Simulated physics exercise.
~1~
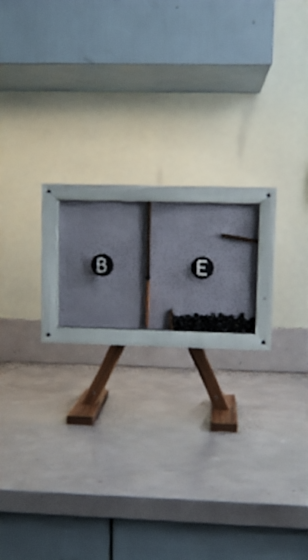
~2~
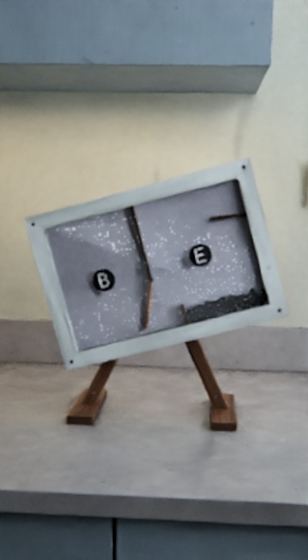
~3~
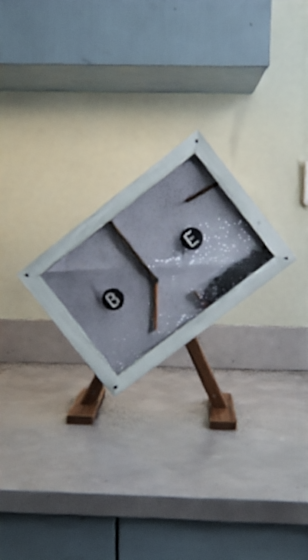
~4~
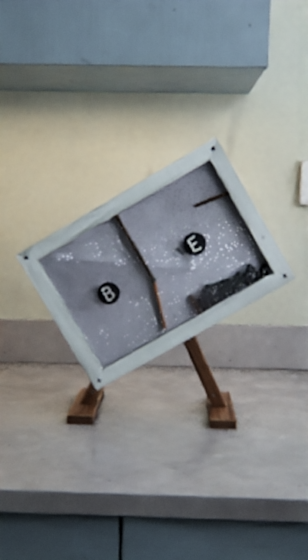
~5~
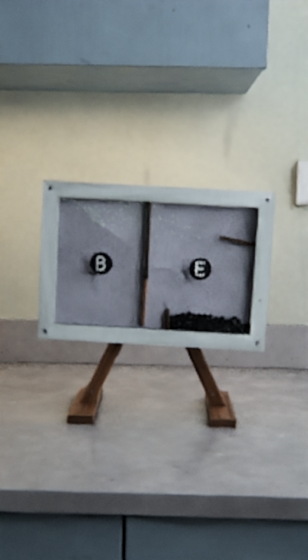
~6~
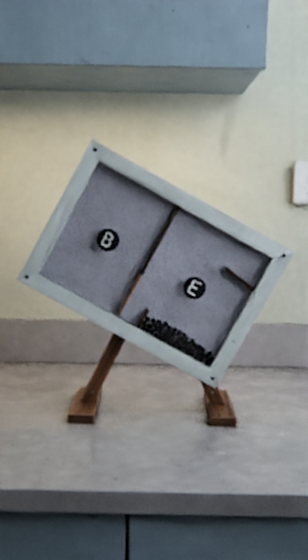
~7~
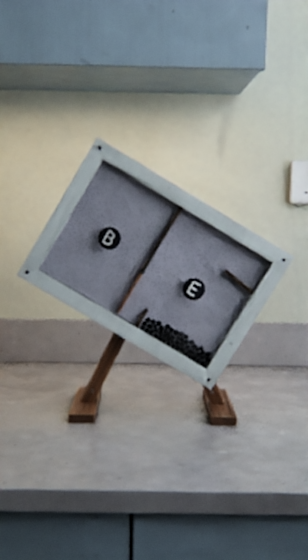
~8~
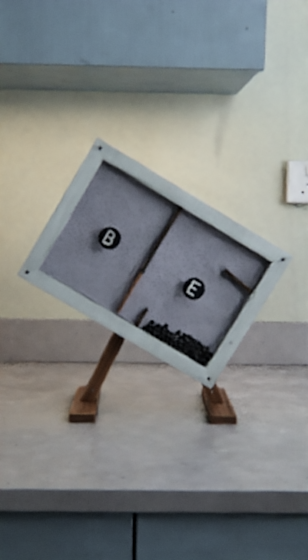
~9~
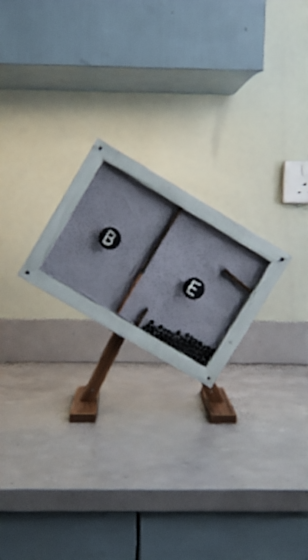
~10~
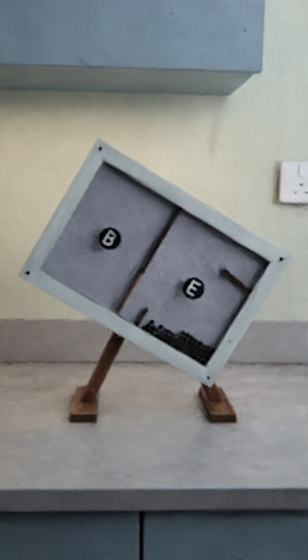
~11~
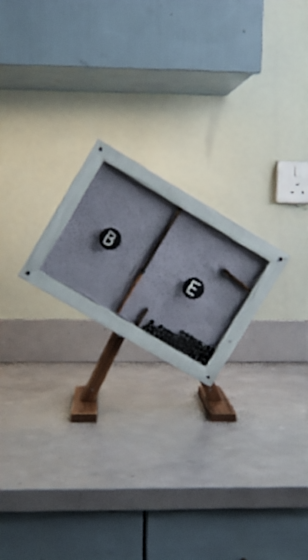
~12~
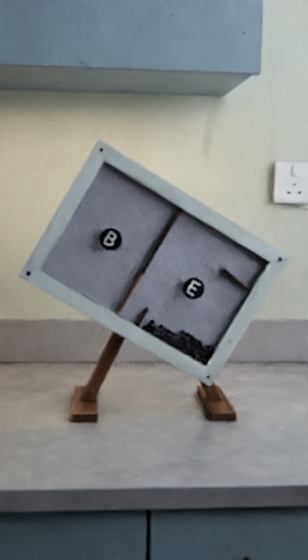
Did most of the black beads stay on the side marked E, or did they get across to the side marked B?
They stayed on the side marked E, which still held plenty of beads at the end, while hardly any were on the side marked B.
